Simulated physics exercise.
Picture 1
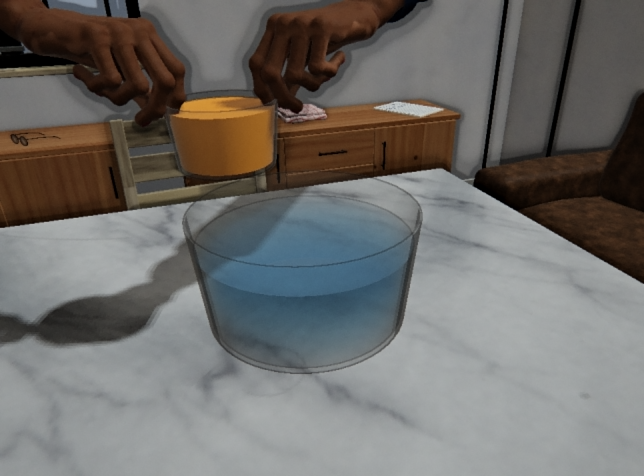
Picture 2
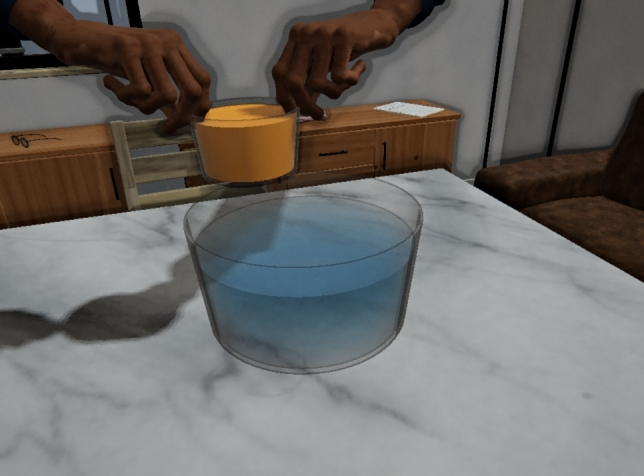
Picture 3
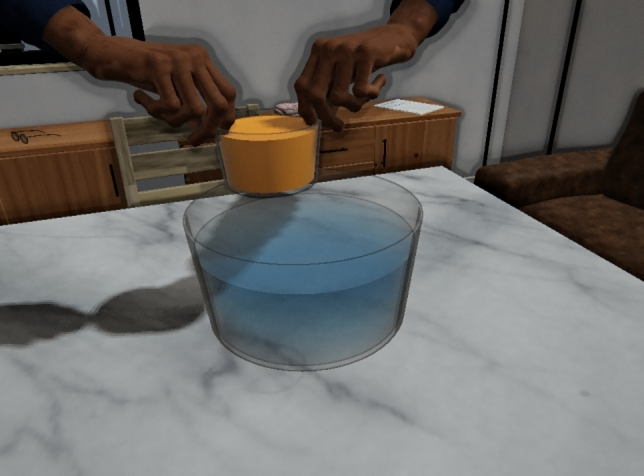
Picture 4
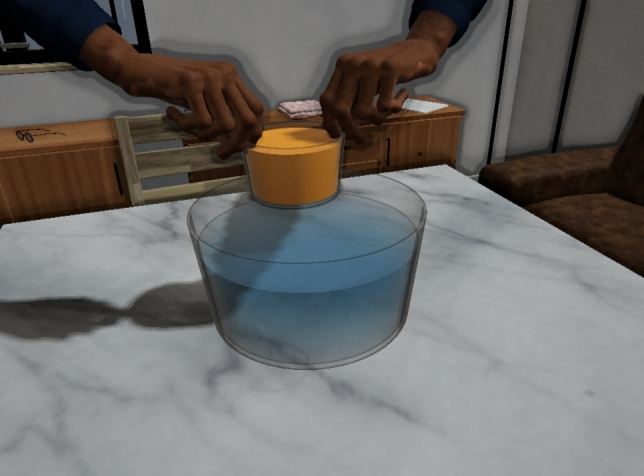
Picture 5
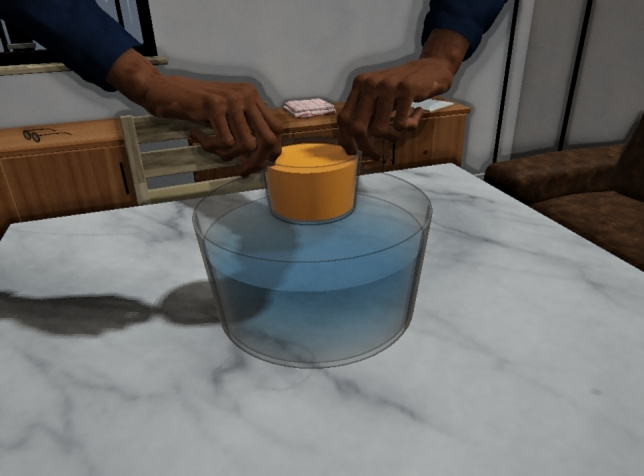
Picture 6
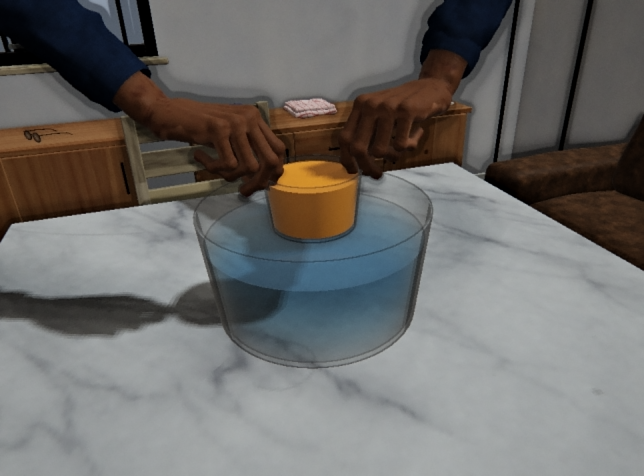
Two hands move a small tub of orange liquid rightward and lower it over a basin.
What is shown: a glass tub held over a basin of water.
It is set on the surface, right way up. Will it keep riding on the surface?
No, it goes down.
Soon after, the tub dips into the water.
Later, water pours in over its rim.
In the end, the tub lies on the bottom.
